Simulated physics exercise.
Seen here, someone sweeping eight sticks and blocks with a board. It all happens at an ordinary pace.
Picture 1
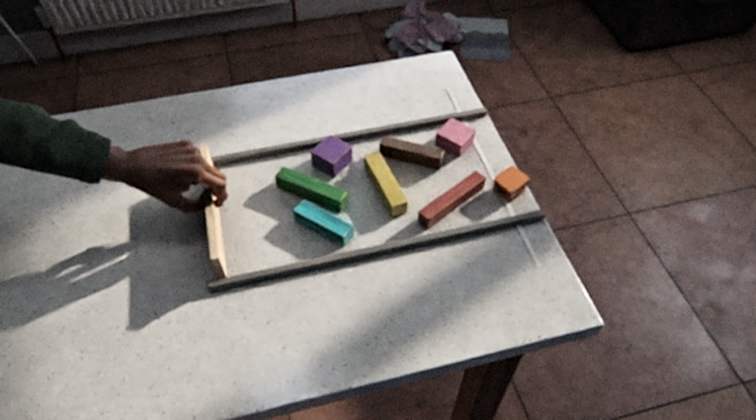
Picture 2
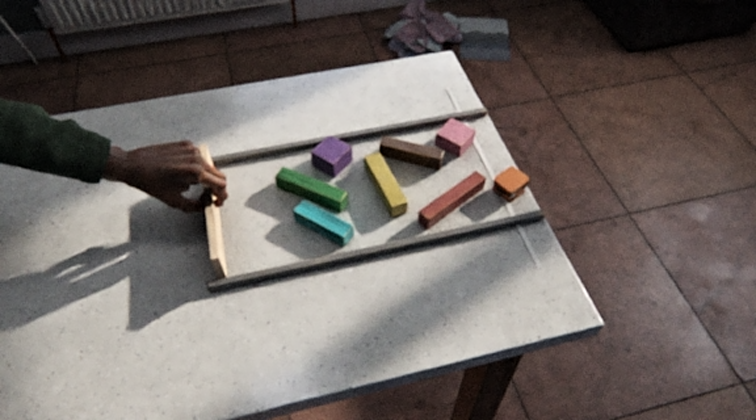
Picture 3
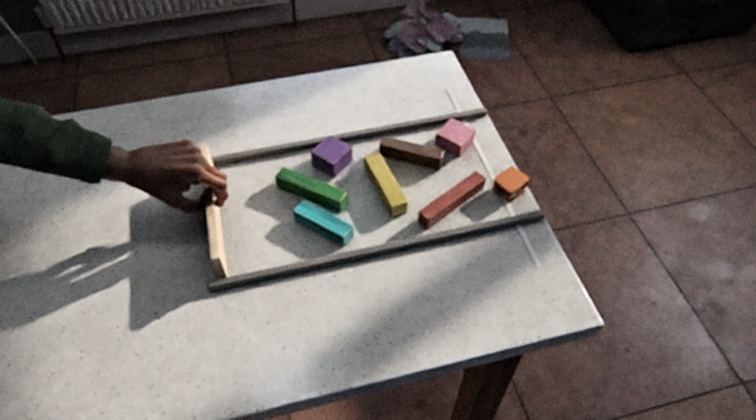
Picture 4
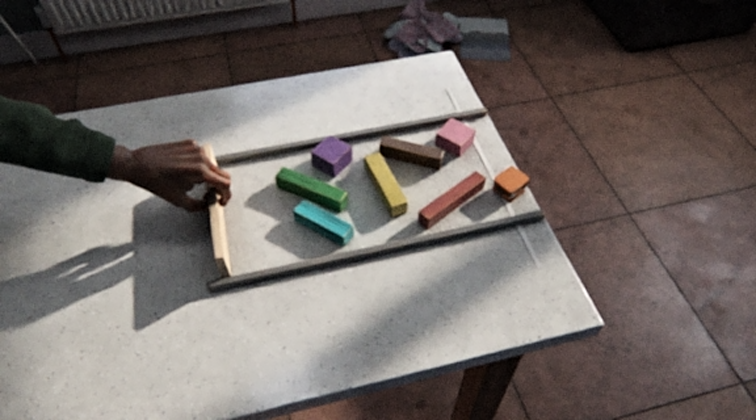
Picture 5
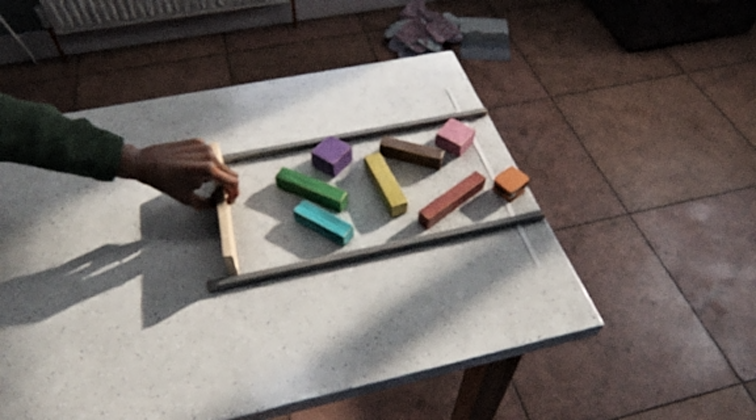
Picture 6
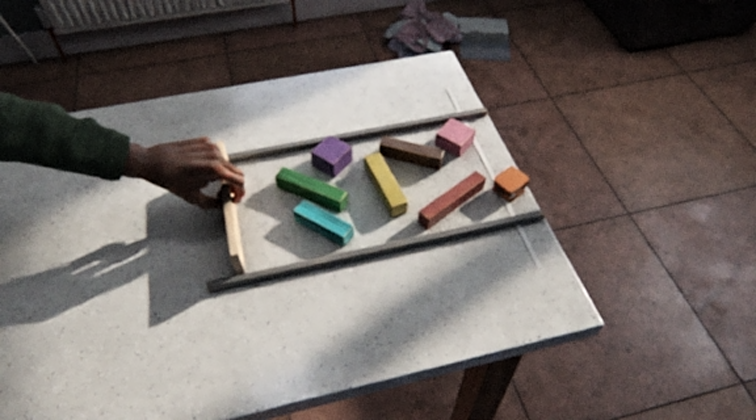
On a pale speckled table above a brown tiled floor, seen from above at an angle, two thin rails run along a lane. Between them lie eight pieces: purple, green and turquoise nearer the left, yellow and brown in the middle, red, pink and orange at the right. A dark-sleeved hand holds a wooden board still, then slides it slightly right, touching none of them, while the view stays fixed.
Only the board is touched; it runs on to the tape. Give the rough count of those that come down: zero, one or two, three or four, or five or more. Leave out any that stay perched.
In the end the number that fall off is five or more.
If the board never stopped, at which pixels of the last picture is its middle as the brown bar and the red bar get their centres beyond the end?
About (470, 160), and (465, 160) for the other.
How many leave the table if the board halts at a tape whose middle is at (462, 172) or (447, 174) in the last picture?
In that order 2 and 0.
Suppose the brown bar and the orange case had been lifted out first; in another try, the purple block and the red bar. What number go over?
3 in the first case, 4 in the second.
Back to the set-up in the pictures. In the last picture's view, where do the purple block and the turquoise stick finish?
About (483, 121), and the other about (512, 190).
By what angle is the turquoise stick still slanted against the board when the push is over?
Some 0 degrees.
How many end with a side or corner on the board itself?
In contact: 3.
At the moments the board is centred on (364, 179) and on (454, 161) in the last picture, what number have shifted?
By then 5, and 8.
A little later, none off yet; orange case at rest near (510, 185); pink block at rest near (455, 138); red bar at rest near (452, 199).
When it is over, the number that fall off is five or more; down, yellow bar, brown bar, red bar, pink block and orange case.
